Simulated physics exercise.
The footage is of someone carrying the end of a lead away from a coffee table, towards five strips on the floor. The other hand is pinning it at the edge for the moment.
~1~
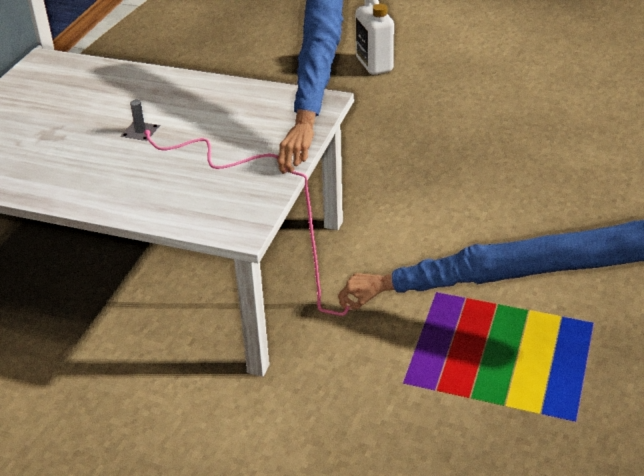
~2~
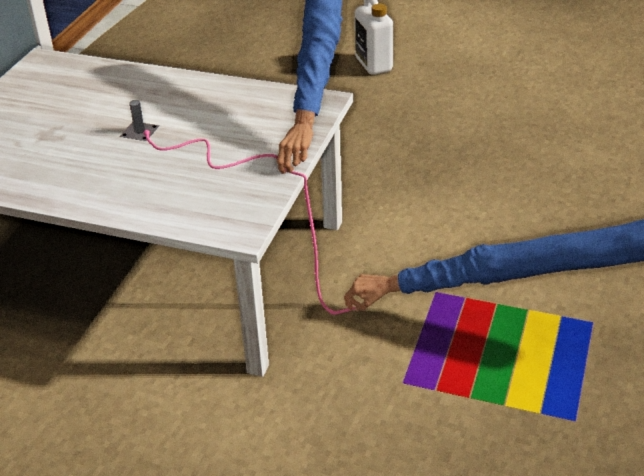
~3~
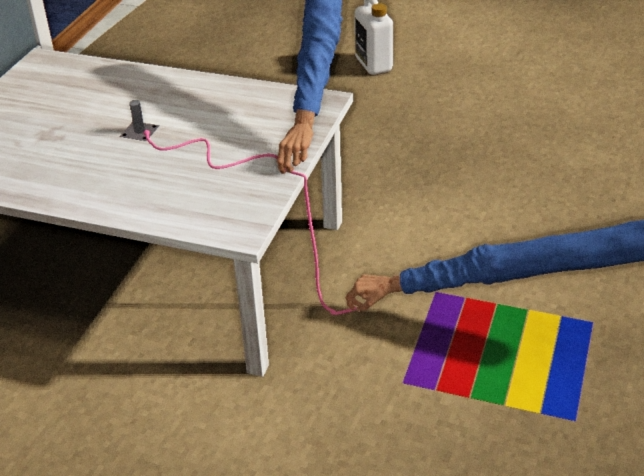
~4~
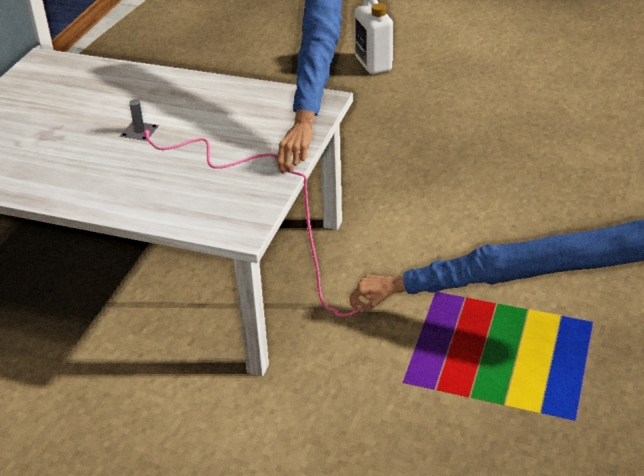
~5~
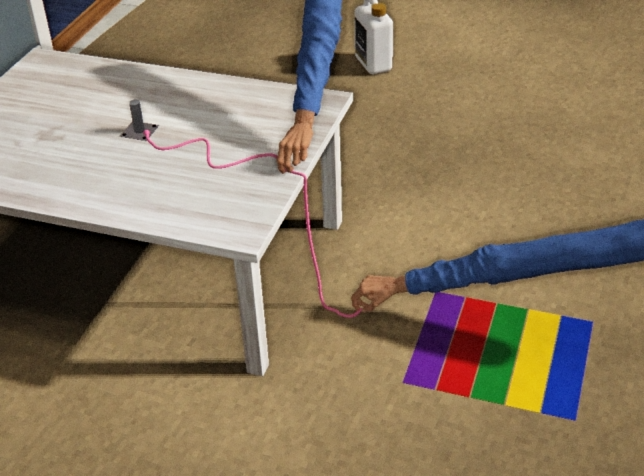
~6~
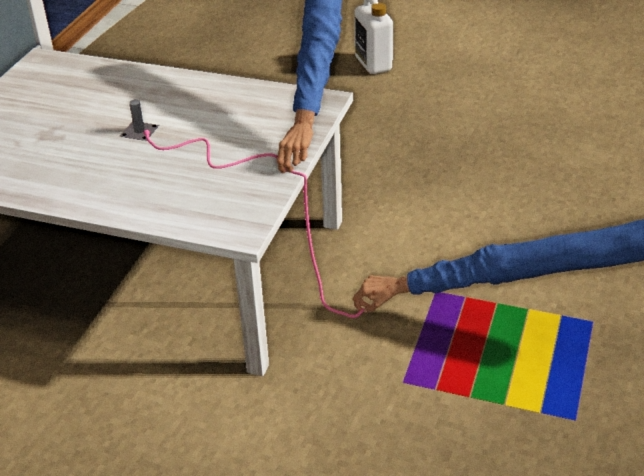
The clip opens on a pale wooden table with a pink cord running across it, pinned at the edge by one hand while another holds its end above the carpet, left of five coloured strips. The lower hand shifts very slightly right, towards the purple strip, while the upper hand stays still.
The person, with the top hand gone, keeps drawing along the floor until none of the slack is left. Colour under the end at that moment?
Yellow.
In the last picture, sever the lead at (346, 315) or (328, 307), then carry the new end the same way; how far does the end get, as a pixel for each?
The places are (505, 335) and (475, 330).
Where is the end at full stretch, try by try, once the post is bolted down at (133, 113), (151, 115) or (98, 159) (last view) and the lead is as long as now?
In that order: (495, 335), (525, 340) and (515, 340).
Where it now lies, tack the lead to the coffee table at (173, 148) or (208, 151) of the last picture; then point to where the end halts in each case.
Respectively, (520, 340) and (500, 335).
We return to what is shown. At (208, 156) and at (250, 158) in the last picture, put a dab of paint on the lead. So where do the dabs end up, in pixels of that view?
The first moves to (245, 157), the second to (299, 171).
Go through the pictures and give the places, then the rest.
The first picture shows end (348, 307); purple (425, 369); red (458, 377); green (492, 384); yellow (527, 391); blue (562, 399).
The second picture shows end (354, 308); lead through (157, 148) (209, 151) (255, 158) (305, 182) (314, 238) (319, 291).
The third picture shows end (356, 308).
The fourth picture shows end (359, 309); lead through (156, 148) (209, 151) (254, 157) (305, 181) (310, 237) (319, 292).
The fifth picture shows end (361, 309).
The sixth picture shows end (363, 309); lead through (156, 148) (209, 151) (254, 157) (305, 181) (309, 237) (321, 291).
A little later, end near (480, 333); over red.
Next, end near (514, 339); over green.
When it is tight, end near (535, 344); over yellow. Over yellow.
